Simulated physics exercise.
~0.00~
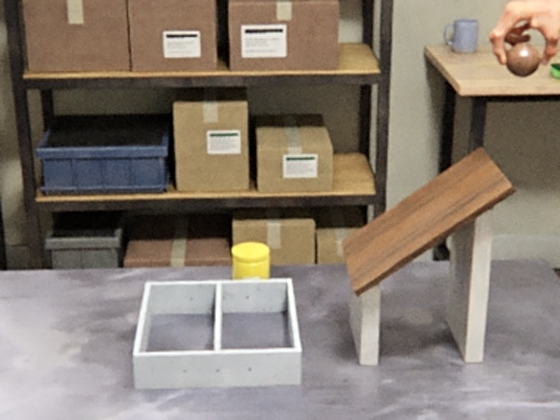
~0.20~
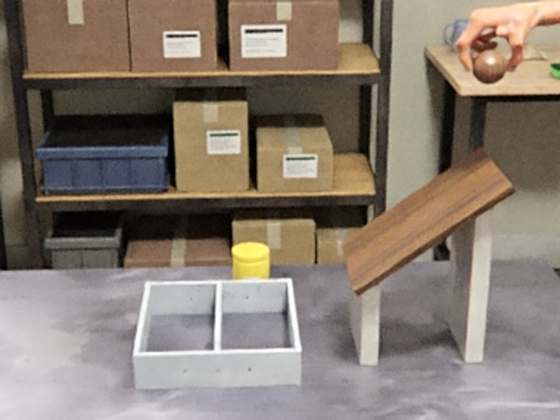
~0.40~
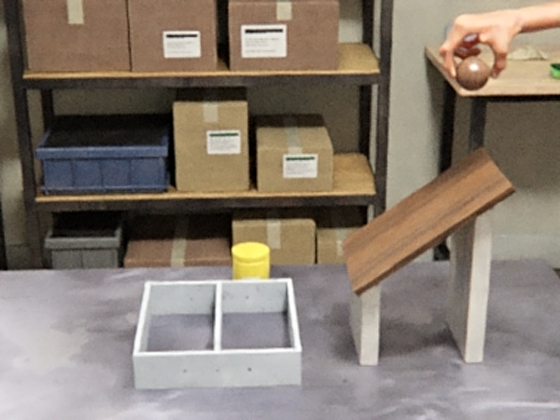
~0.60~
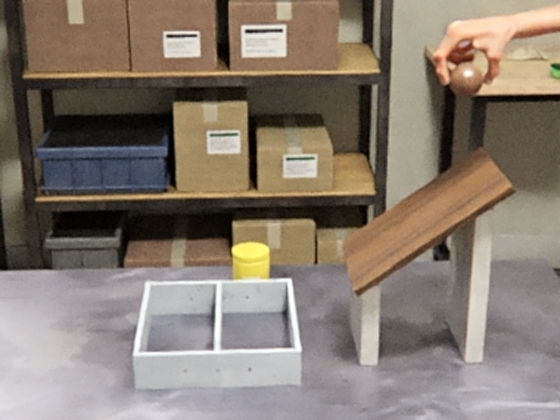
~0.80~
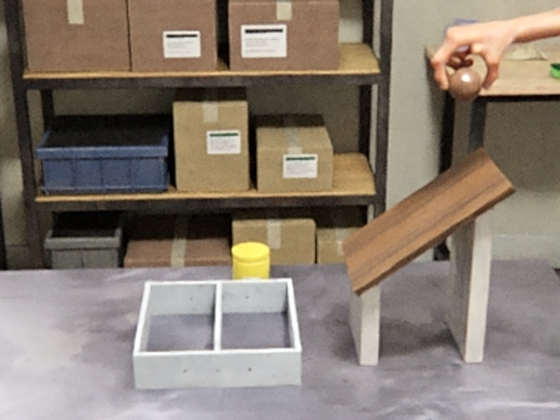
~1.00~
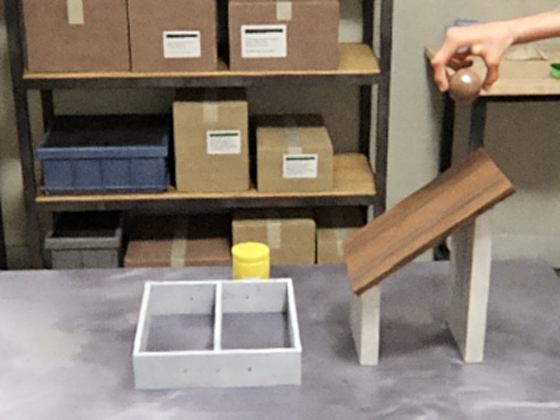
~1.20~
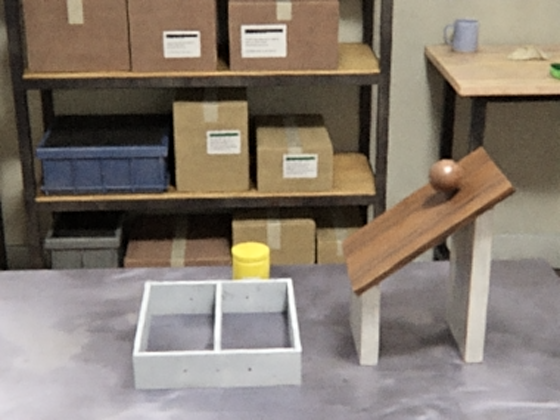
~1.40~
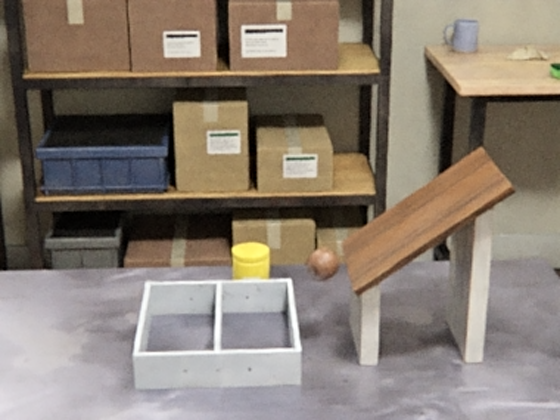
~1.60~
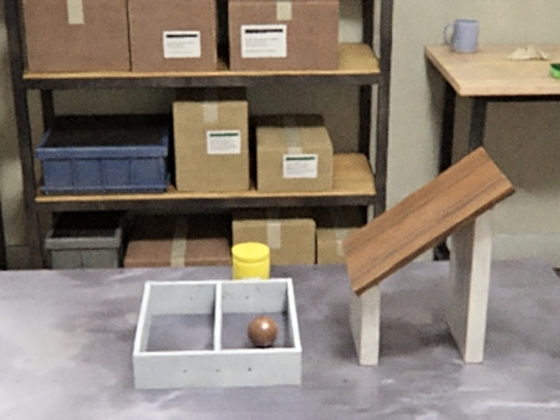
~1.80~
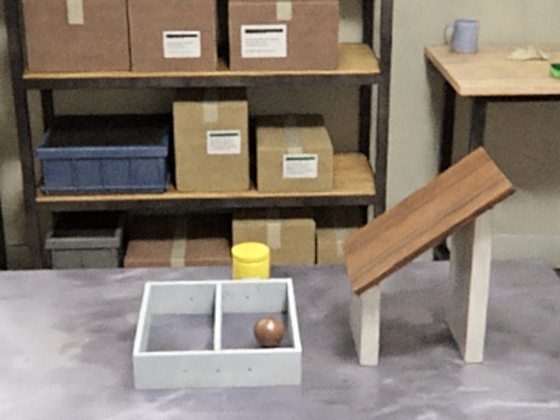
Hand releasing a brown ball above a sloping wooden board, the ball dropping left and settling in the tray's right-hand bay.
